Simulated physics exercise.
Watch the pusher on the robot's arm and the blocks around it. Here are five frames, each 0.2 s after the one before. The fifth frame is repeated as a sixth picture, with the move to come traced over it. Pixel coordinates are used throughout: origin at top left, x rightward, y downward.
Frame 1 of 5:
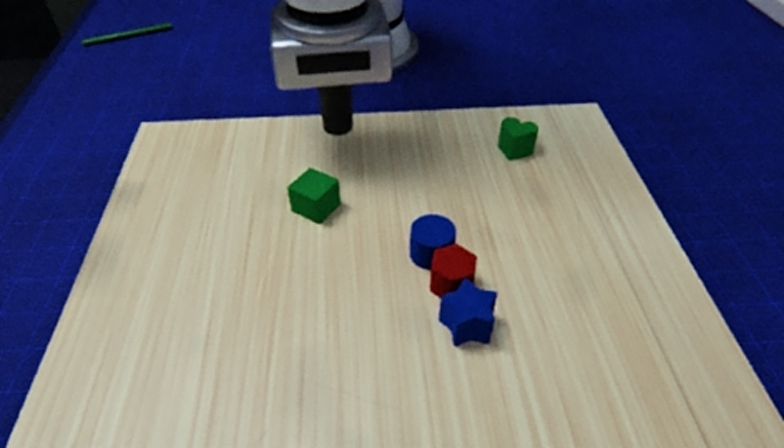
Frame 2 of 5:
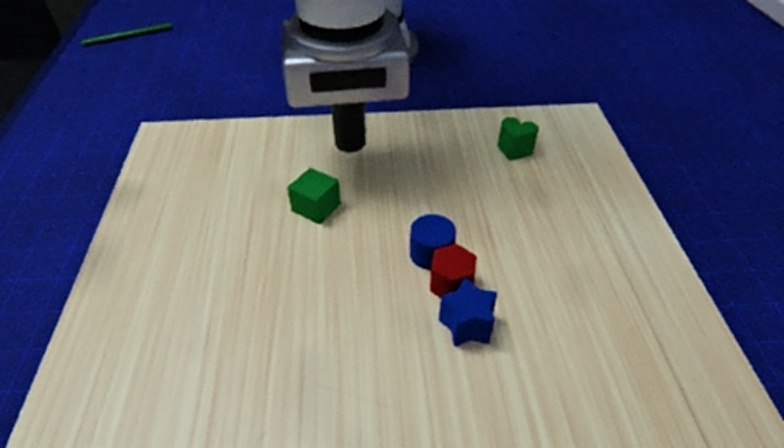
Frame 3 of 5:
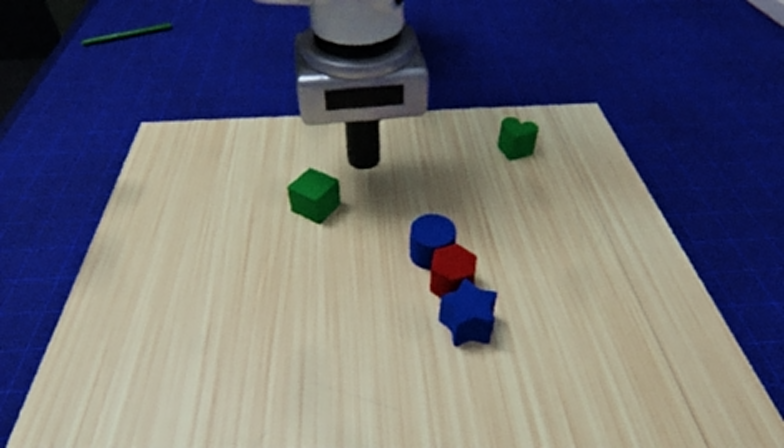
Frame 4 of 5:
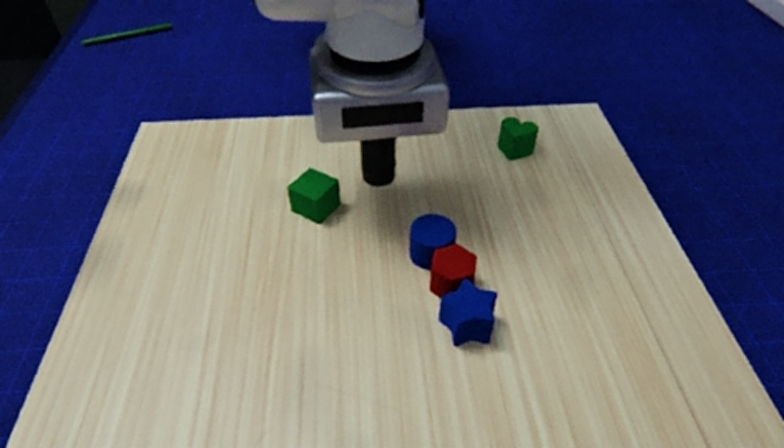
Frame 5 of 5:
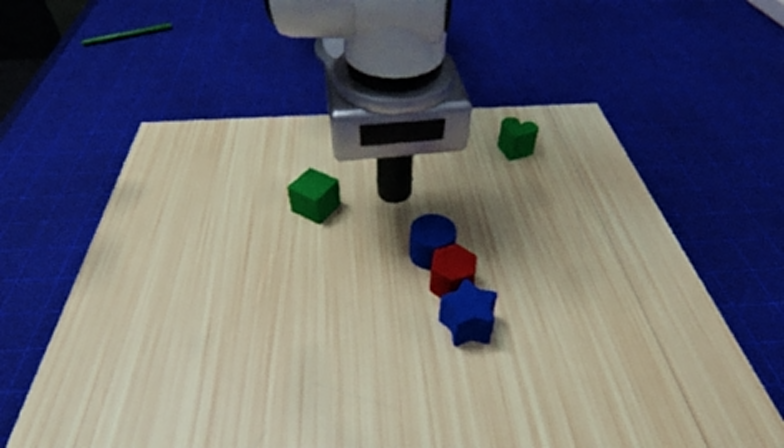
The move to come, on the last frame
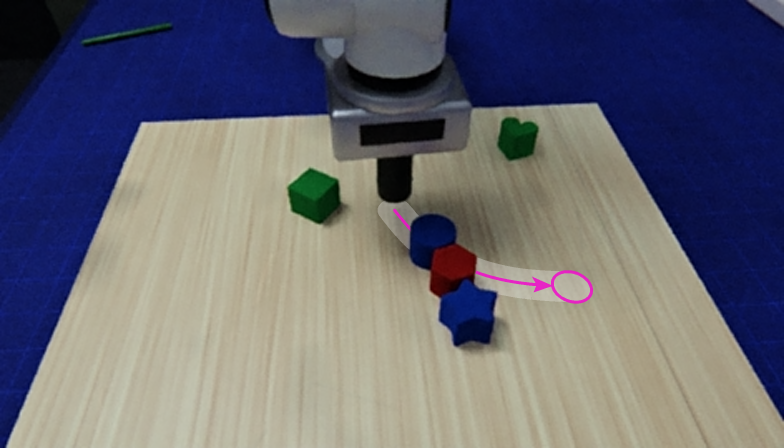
A robot arm with a dark pusher moved steadily down and to the right over a wooden board, passing between the green blocks and nearing the blue round block, while all the blocks stayed still.
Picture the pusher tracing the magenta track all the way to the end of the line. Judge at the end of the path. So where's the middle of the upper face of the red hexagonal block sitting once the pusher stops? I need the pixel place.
I'd say the red hexagonal block ends with its top centre at (536, 335).
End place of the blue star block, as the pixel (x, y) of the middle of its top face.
That would be at about pixel (502, 362).
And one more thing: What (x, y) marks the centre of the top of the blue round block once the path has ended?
It should be at (552, 297) by then.
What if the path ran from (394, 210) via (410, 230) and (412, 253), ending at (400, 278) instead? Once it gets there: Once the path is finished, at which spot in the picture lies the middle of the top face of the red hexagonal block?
The middle of the upper face of the red hexagonal block will lie at about (489, 284) in the picture.
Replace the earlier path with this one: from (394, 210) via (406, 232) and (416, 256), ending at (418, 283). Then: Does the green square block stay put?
I'd say yes.
The drawn path runs from (394, 210) by way of (434, 250) and (497, 279) to (572, 287).
On the path given first. One third of the way, pusher at (436, 233); blue round block at (460, 254); red hexagonal block at (484, 287); blue star block at (489, 325), turned 40° clockwise.
Two thirds of the way, pusher at (503, 262); blue round block at (525, 288); red hexagonal block at (531, 330), turned 30° clockwise; blue star block at (501, 360), turned 90° clockwise.
At the end, pusher at (578, 269); green square block not moved; blue round block at (552, 297); red hexagonal block at (536, 335), turned 35° clockwise; blue star block at (502, 362), turned 95° clockwise.
